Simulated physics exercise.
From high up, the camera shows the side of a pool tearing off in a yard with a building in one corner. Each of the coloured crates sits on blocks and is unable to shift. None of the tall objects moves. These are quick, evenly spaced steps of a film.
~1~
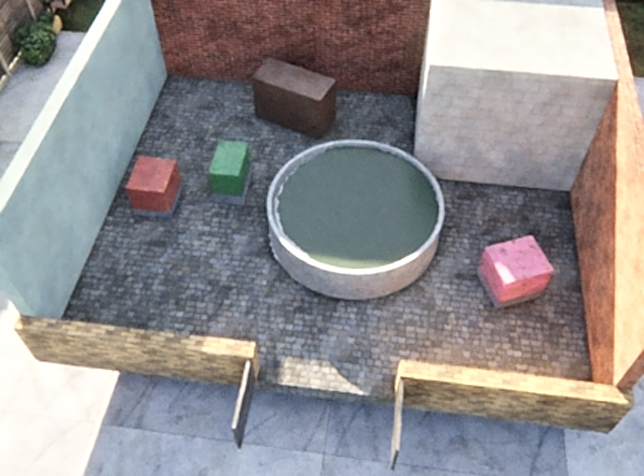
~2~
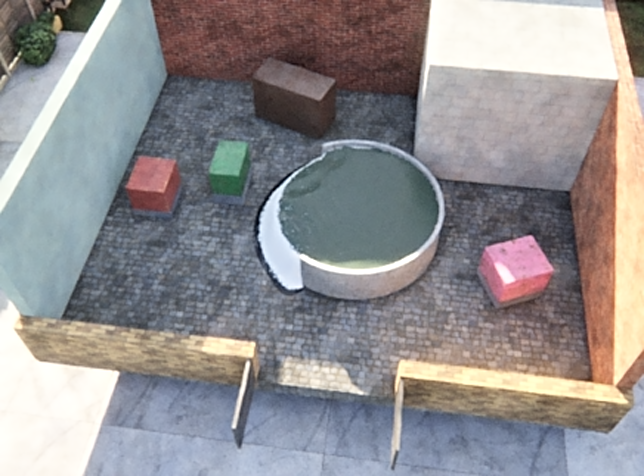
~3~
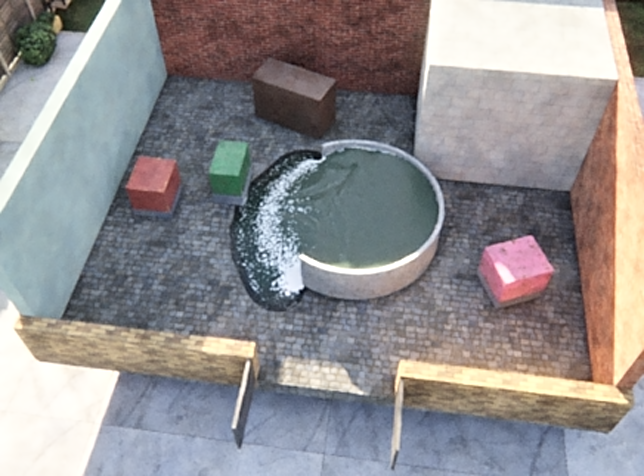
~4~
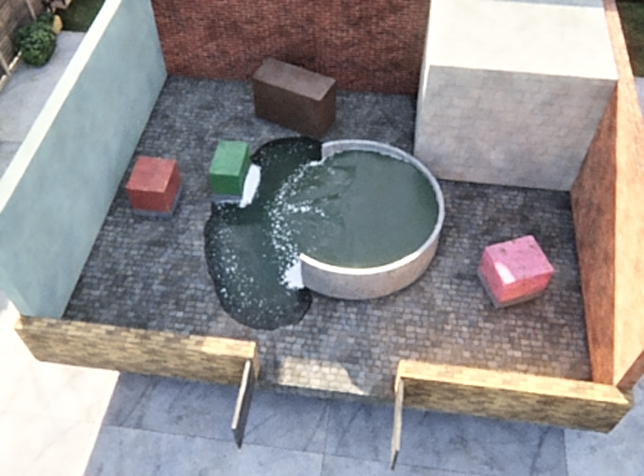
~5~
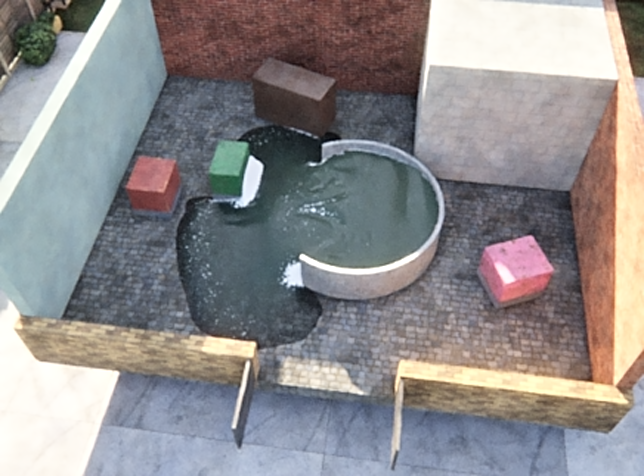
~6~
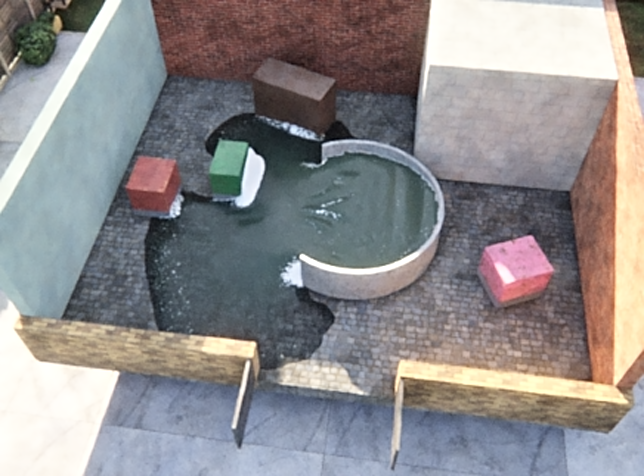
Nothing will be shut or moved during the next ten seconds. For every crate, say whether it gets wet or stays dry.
The green crate has too short a plinth; the red crate has too short a plinth; the pink crate has a tall enough plinth.
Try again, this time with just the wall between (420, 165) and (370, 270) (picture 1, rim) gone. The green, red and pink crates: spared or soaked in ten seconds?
The green crate stays untouched; the red crate stays untouched; the pink crate gets drenched.
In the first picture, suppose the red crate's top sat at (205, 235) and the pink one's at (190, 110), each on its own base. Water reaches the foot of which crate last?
Answer: The pink-painted one.
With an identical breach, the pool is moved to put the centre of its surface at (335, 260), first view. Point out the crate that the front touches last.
The pink crate.
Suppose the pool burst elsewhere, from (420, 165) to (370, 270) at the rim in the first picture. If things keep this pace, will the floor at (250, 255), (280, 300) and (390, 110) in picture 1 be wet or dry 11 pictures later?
In order: Spared, spared, spared.
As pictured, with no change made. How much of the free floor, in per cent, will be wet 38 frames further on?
It comes out near 85 percent.
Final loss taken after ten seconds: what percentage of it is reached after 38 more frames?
I make it 35 per cent.
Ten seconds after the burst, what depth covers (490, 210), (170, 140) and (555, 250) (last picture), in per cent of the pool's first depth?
Depths of roughly 4, 14 and 4 per cent.
A moment on, water covers 45 % of the floor; the green crate water round its plinth, the red crate water round its plinth, the pink crate not reached.
Next, water covers 50 % of the floor; the green crate water round its plinth, the red crate water round its plinth, the pink crate not reached.
Then, water covers 55 % of the floor; the green crate water round its plinth, the red crate water round its plinth, the pink crate not reached.
Later, water covers 85 % of the floor; the green crate water round its plinth, the red crate water round its plinth, the pink crate water round its plinth.
In the end, water covers 100 % of the floor; the green crate was topped, the red crate was topped, the pink crate stayed above the water.
